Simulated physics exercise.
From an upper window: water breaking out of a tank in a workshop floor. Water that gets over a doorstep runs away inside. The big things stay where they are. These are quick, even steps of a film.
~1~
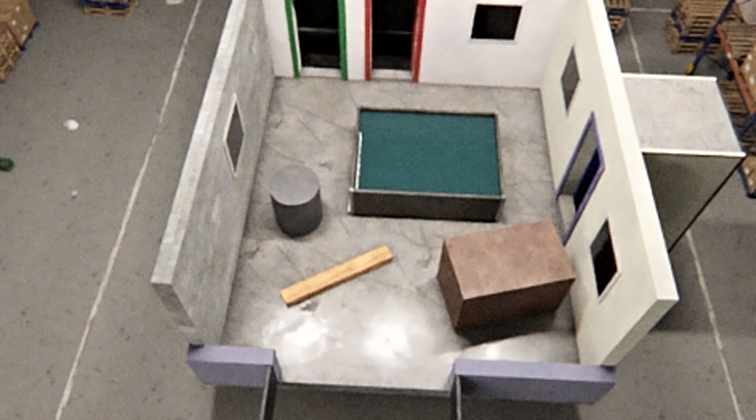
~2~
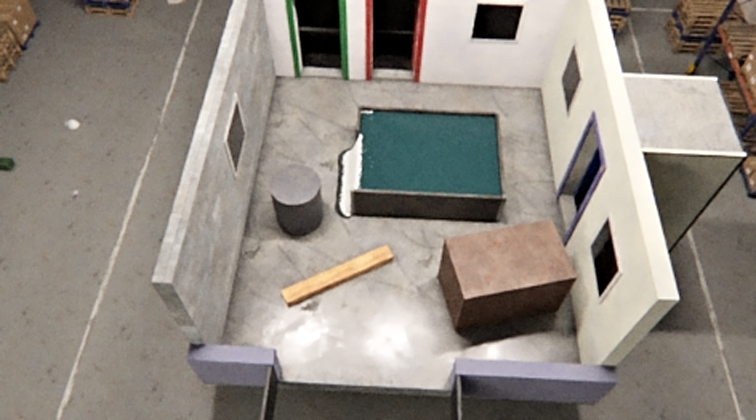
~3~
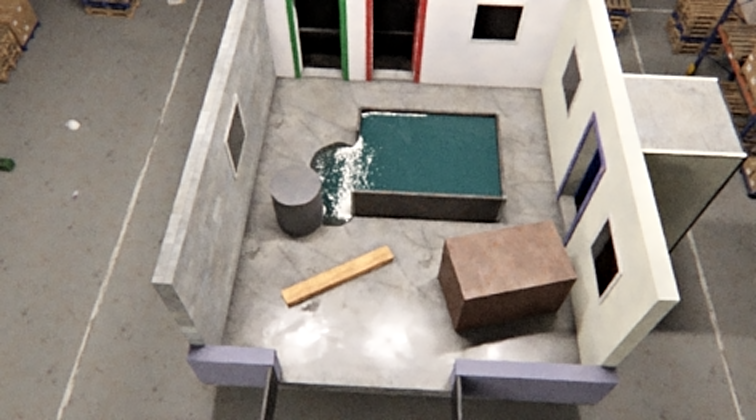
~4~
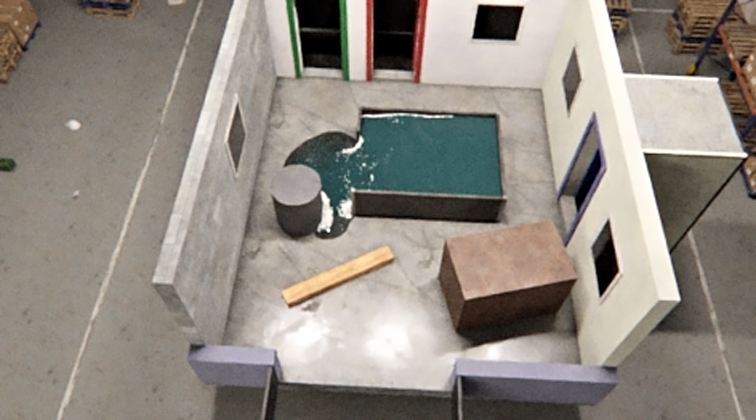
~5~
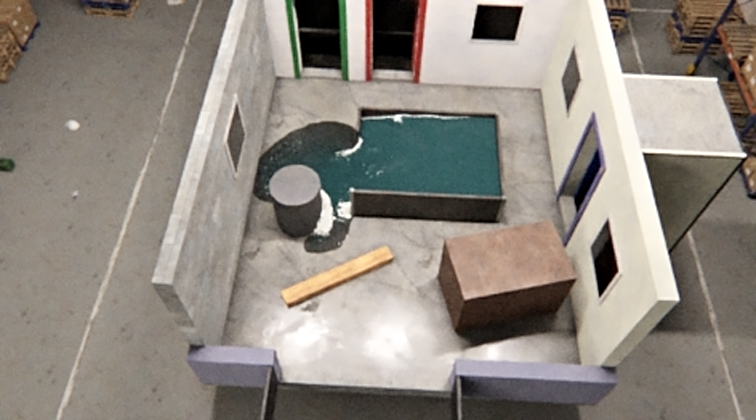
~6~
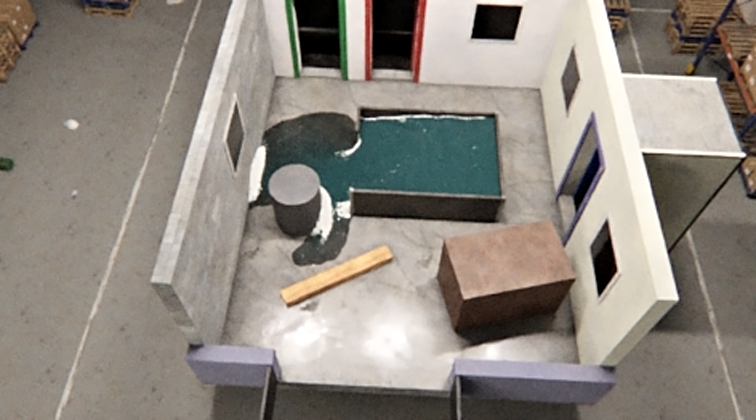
Dark green water pours from the tank's left side and spreads around the grey cylinder.
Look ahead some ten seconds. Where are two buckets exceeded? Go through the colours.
One by one: The red door admits no more than that; the blue door admits no more than that; the green door lets in a lot.
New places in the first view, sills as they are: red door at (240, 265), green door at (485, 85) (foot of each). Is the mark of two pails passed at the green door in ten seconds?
Green lets more in.
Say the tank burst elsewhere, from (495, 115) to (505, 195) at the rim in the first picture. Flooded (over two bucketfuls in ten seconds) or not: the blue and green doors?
Then: The blue door passes that mark; the green door takes more.
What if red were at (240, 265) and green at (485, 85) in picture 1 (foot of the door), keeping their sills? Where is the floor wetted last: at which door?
It is the blue one.
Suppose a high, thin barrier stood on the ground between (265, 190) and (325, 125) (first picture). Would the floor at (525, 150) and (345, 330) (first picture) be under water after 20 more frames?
One after the other: Not flooded, wet.
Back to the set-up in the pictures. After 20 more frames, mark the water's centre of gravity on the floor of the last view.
Around (351, 183).
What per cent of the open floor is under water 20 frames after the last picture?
Roughly 55 per cent.
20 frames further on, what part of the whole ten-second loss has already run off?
Near 25 in a hundred.
A moment on, water covers 20 % of the floor; the red door not reached, the blue door not reached, the green door not reached.
Next, water covers 40 % of the floor; the red door not reached, the blue door not reached, the green door under two buckets in.
Then, water covers 55 % of the floor; the red door wet at the sill, nothing in, the blue door not reached, the green door far over two buckets in.
Later, water covers 95 % of the floor; the red door wet at the sill, nothing in, the blue door wet at the sill, nothing in, the green door far over two buckets in.
In the end, water covers 95 % of the floor; the red door wet at the sill, nothing in, the blue door wet at the sill, nothing in, the green door far over two buckets in.
